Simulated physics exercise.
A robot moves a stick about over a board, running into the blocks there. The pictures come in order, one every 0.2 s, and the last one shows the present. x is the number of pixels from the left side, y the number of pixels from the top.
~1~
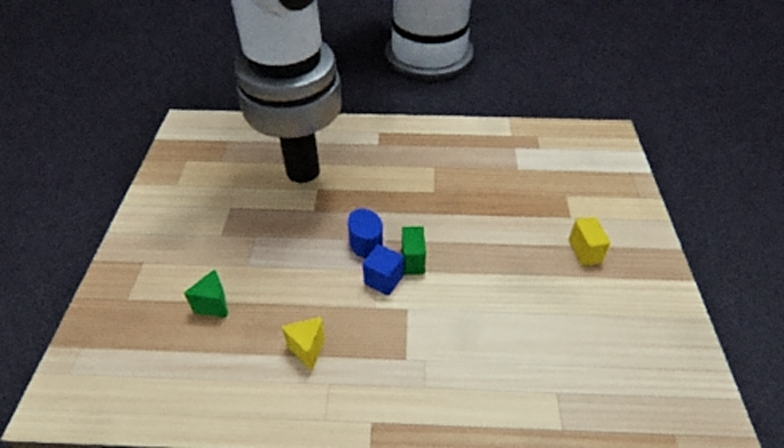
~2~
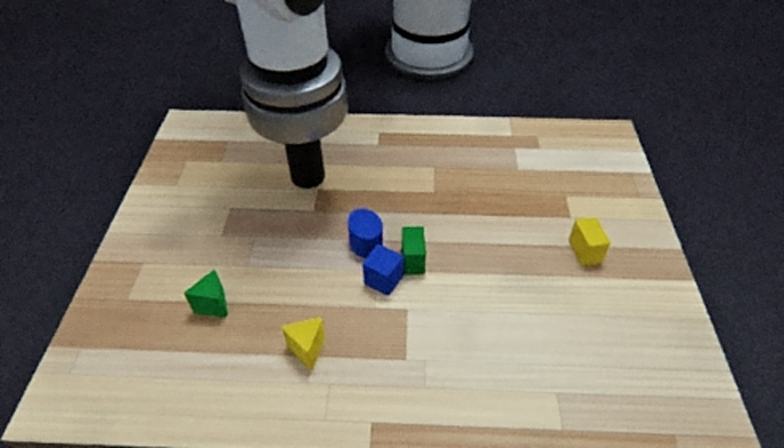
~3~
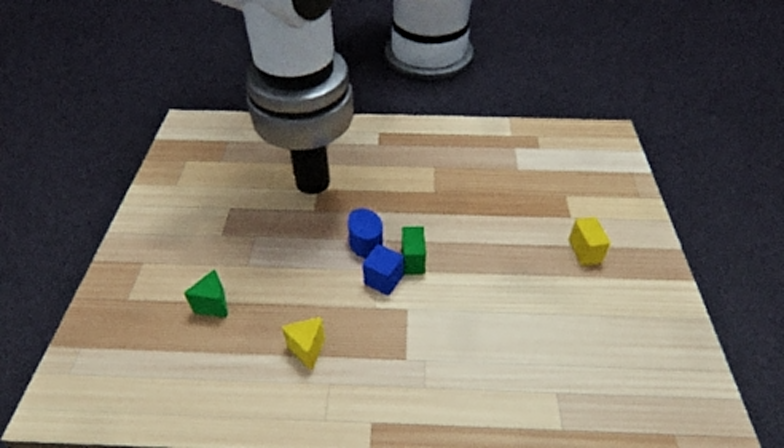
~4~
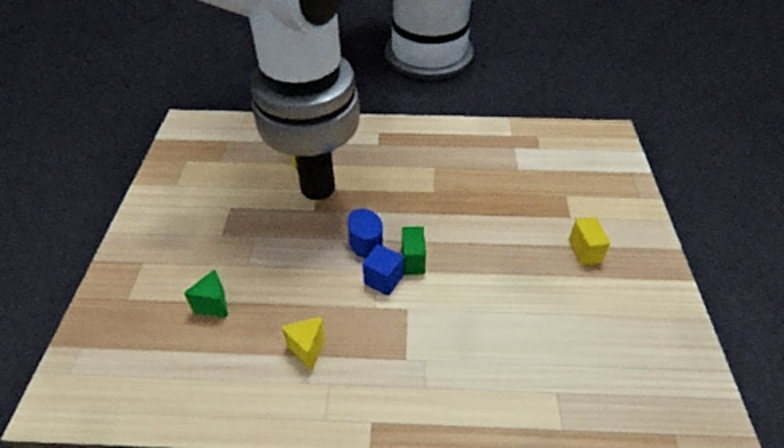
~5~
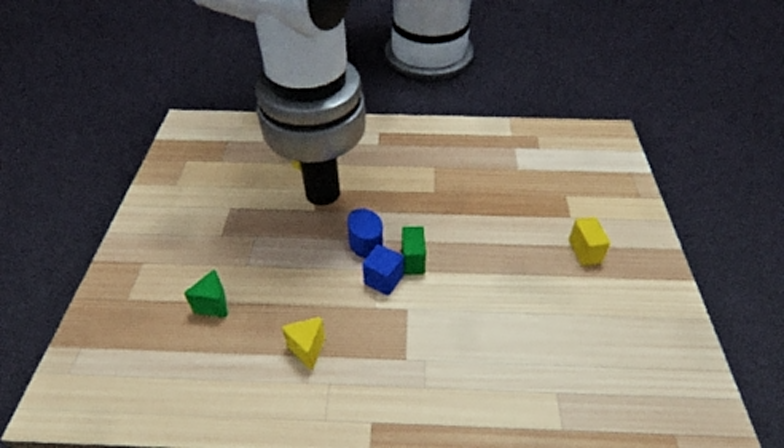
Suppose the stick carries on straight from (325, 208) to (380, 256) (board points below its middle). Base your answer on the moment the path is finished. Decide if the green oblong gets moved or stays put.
Answer: Moved.
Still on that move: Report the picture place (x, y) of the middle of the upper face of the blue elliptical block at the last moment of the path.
So, by the moment the path ends, you'll find the top centre of the blue elliptical block at (412, 256).
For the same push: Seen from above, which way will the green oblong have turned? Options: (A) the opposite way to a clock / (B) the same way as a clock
A: The opposite way to a clock.
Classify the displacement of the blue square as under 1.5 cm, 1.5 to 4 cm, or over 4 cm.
Between 1.5 and 4 cm.
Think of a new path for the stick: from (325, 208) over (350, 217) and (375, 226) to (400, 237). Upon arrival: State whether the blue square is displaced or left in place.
It will end up elsewhere.
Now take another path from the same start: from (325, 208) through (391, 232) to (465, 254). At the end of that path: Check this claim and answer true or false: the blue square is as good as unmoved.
Answer: False.
The first path, step by step. Halfway along, stick at (351, 216); blue elliptical block at (377, 232); blue square at (386, 264), turned 15° clockwise.
At the end, stick at (380, 242); yellow heart block in place; blue elliptical block at (412, 256), turned 15° anticlockwise; blue square at (398, 280), turned 90° clockwise; green oblong at (437, 244), turned 35° anticlockwise.
